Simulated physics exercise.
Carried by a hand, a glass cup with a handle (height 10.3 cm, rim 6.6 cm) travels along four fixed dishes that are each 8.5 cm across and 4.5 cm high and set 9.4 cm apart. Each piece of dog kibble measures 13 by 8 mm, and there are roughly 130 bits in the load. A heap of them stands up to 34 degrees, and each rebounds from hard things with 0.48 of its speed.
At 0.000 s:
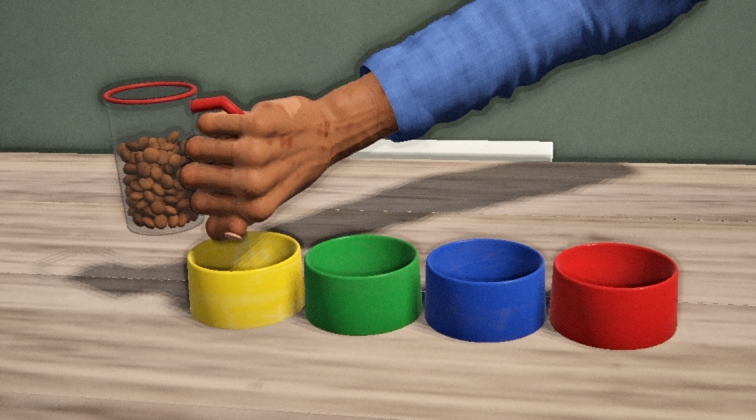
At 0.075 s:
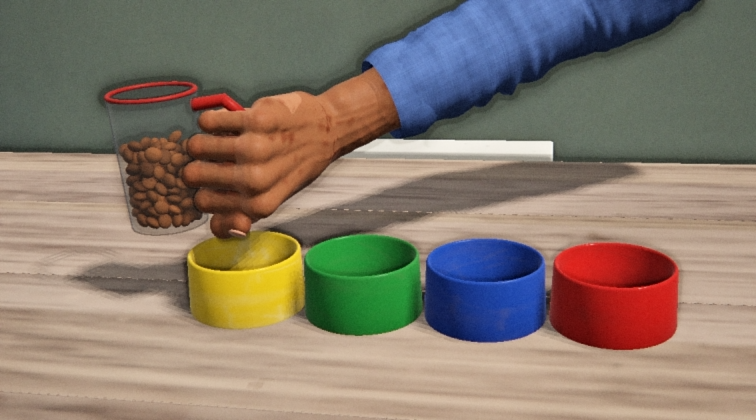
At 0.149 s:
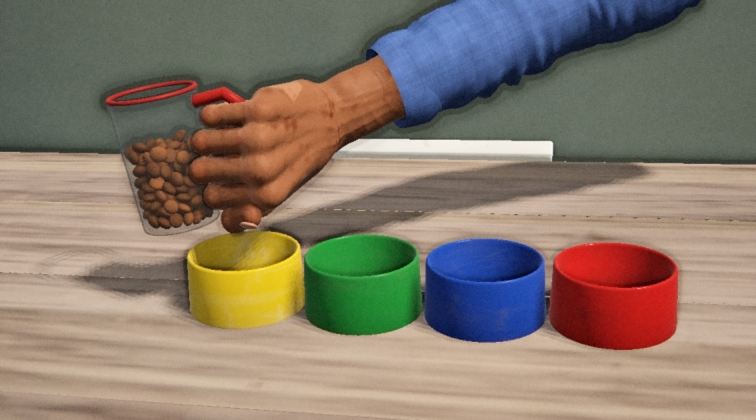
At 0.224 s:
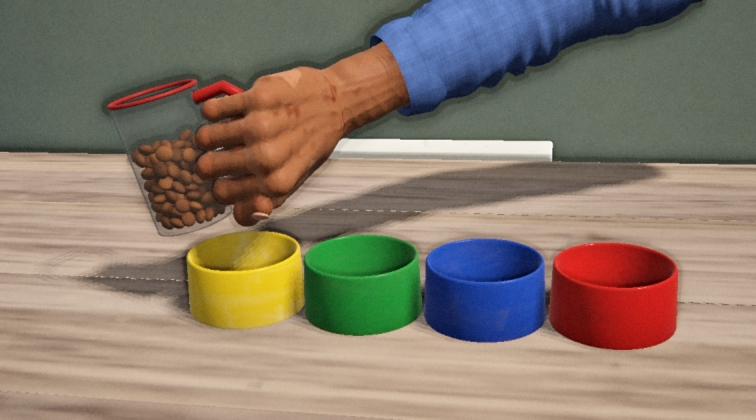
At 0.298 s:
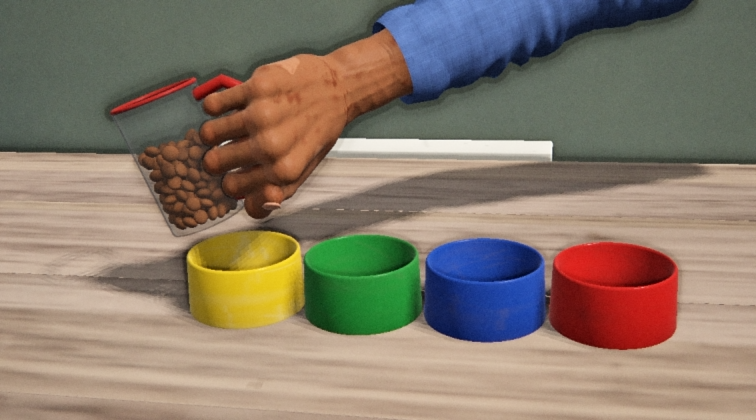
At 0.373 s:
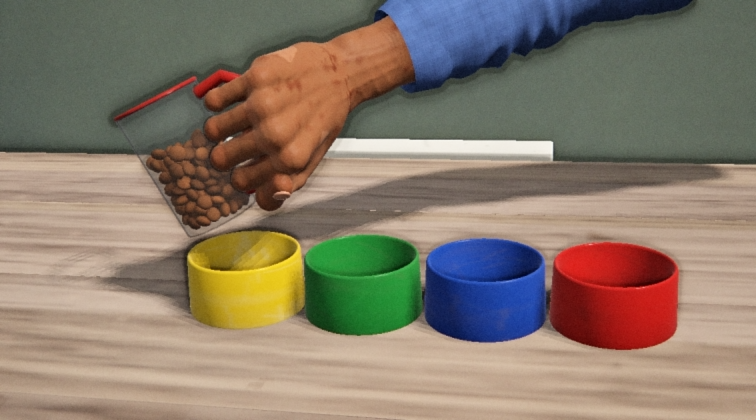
The video shows a hand in a blue sleeve holding a clear, red-rimmed cup of brown kibble near a row of yellow, green, blue and red dishes, gradually tilting it to the left while moving it slightly right.
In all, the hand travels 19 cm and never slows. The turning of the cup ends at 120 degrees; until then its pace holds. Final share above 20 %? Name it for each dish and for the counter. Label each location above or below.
Labels - red: Below, blue: Below, green: Below, yellow: Above, counter: Below.
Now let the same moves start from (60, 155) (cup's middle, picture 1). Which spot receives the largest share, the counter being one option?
Largest amount ends at counter.
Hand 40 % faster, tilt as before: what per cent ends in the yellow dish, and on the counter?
The shares would then be yellow 10 and counter 10.
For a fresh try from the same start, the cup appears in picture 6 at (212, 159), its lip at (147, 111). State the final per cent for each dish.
Dish by dish: Red 0 per cent, blue 0 per cent, green 100 per cent, yellow 0 per cent.
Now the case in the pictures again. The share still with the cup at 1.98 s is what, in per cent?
5 %.
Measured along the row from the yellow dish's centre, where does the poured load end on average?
The average sits about 1 cm from the centre, on its right.
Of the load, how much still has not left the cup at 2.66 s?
Some 0 %.
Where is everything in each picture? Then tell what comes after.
In the first frame, cup at (158, 159), tilt 0 degrees, lip at (110, 93), moved 0.0 cm; middle of the pieces at (162, 183); yellow dish at (244, 252); green dish at (361, 256); blue dish at (485, 261); red dish at (615, 266).
In the second frame, cup at (161, 159), tilt 2 degrees, lip at (111, 94), moved 0.2 cm; middle of the pieces at (165, 182).
In the third frame, cup at (167, 159), tilt 7 degrees, lip at (112, 98), moved 0.7 cm; middle of the pieces at (173, 182).
In the fourth frame, cup at (174, 159), tilt 13 degrees, lip at (114, 104), moved 1.3 cm; middle of the pieces at (183, 182).
In the fifth frame, cup at (181, 159), tilt 19 degrees, lip at (117, 110), moved 1.9 cm; middle of the pieces at (192, 181).
In the sixth frame, cup at (189, 159), tilt 25 degrees, lip at (121, 117), moved 2.5 cm; middle of the pieces at (202, 181); yellow dish at (244, 251); green dish at (362, 256); blue dish at (485, 260); red dish at (615, 265). The cup turns about 80 degrees a second and travels 8 cm a second.
Then, at 1.34 s, tilt 103 degrees; cup holds 100 %.
Then, at 1.98 s, tilt 120 degrees; cup holds 5 %, yellow 90 %.
After 2.66 s, tilt 120 degrees; cup holds 0 %, green 5 %, yellow 90 %.
In the end, at 3.0 s, red 0 %, blue 0 %, green 5 %, yellow 90 %, counter 5 %.
